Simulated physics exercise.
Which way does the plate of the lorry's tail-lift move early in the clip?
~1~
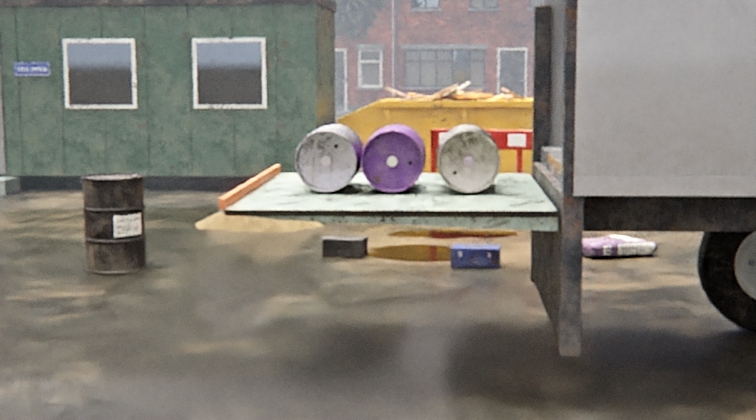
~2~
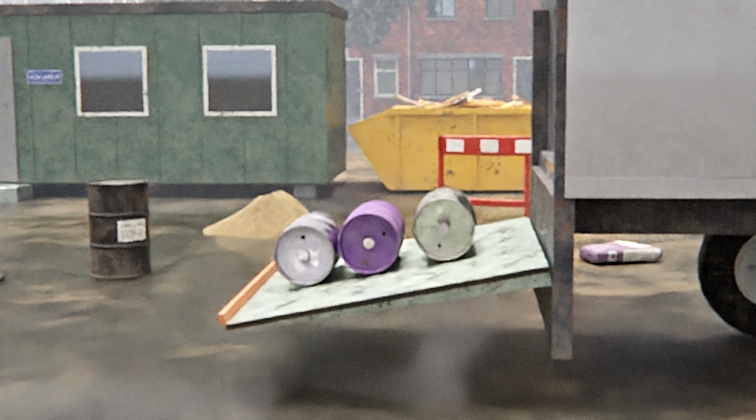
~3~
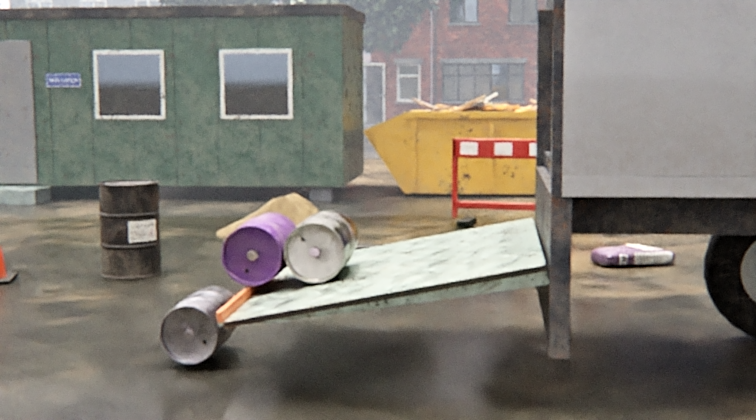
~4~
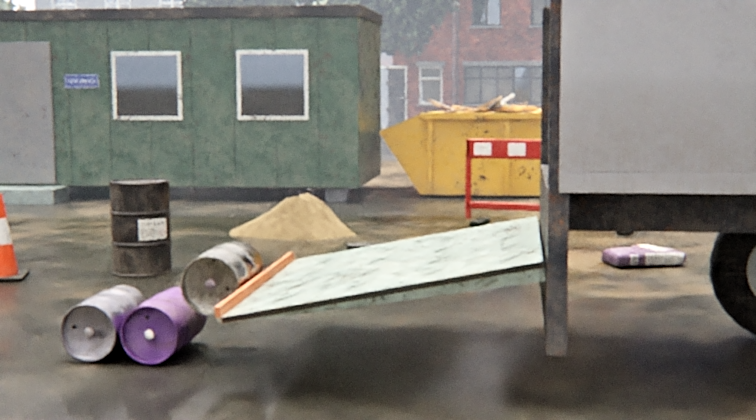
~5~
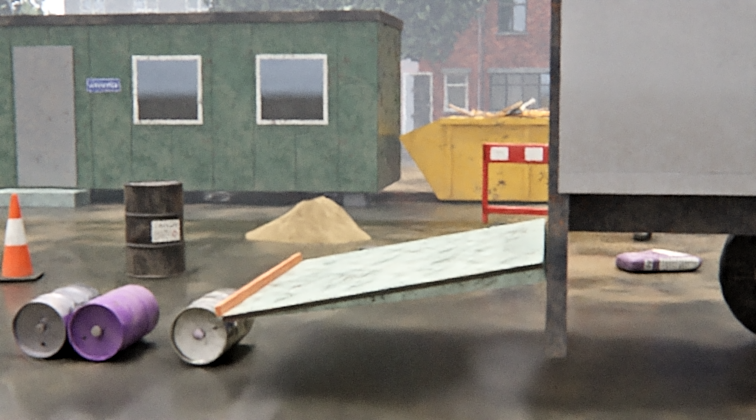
The plate moves down, with its outer edge on the left dipping towards the ground.
The clip shows three kegs, a purple one between two greyish ones, on a lorry's tail-lift that lowers and tilts down to the left. They roll left over the orange stop one after another, and all end up on the wet ground beyond the plate.
